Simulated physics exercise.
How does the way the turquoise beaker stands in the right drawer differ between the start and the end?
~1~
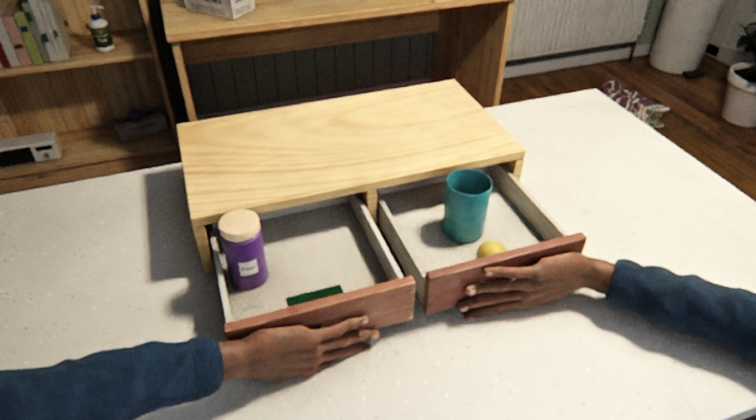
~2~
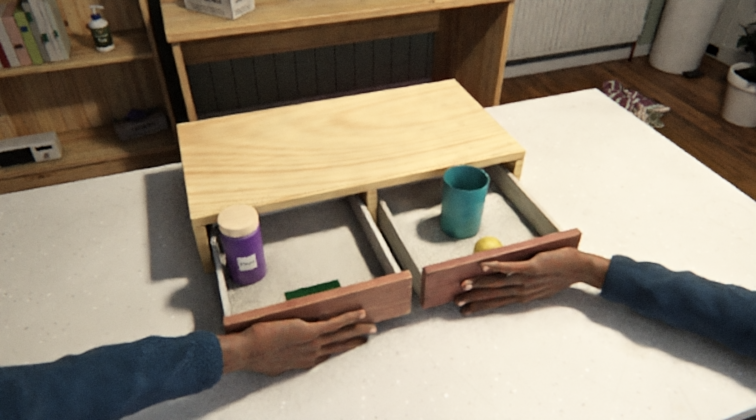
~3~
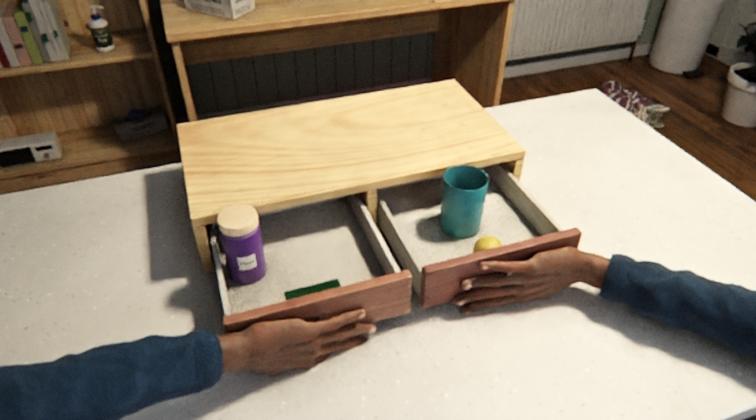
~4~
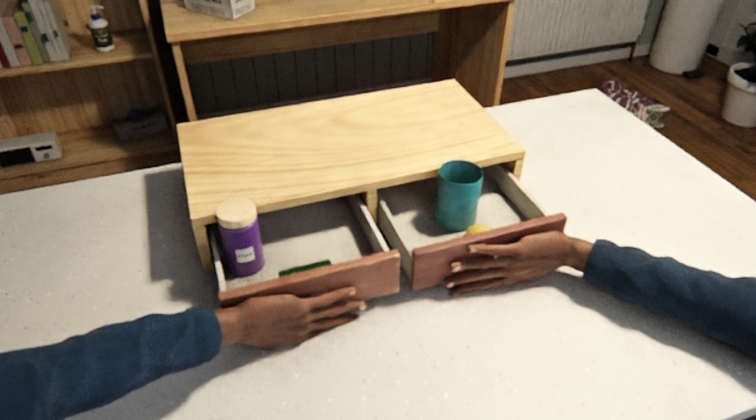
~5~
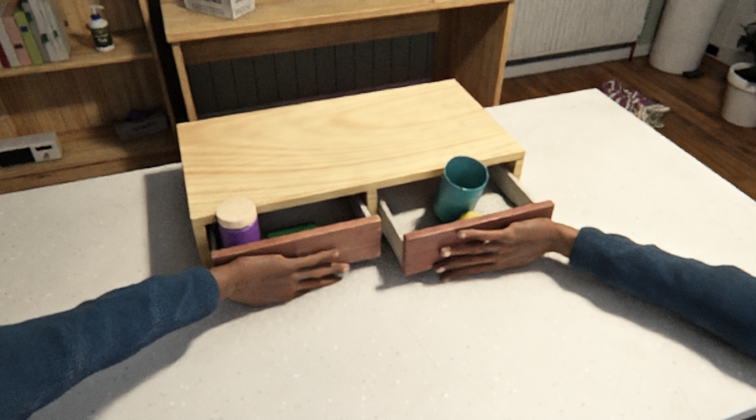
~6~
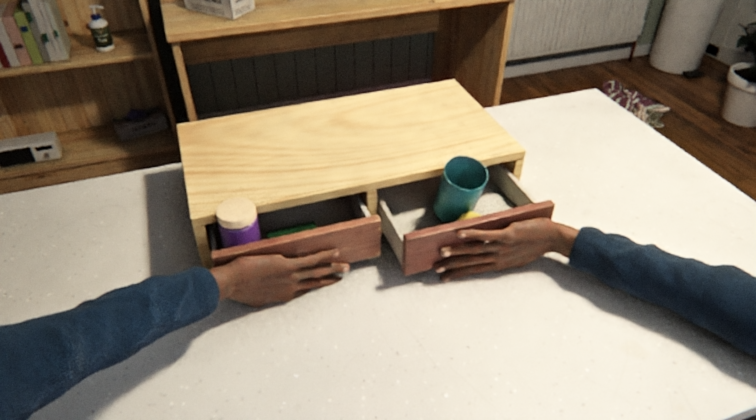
At the start the turquoise beaker stands upright in the right drawer, and by the end it is leaning.
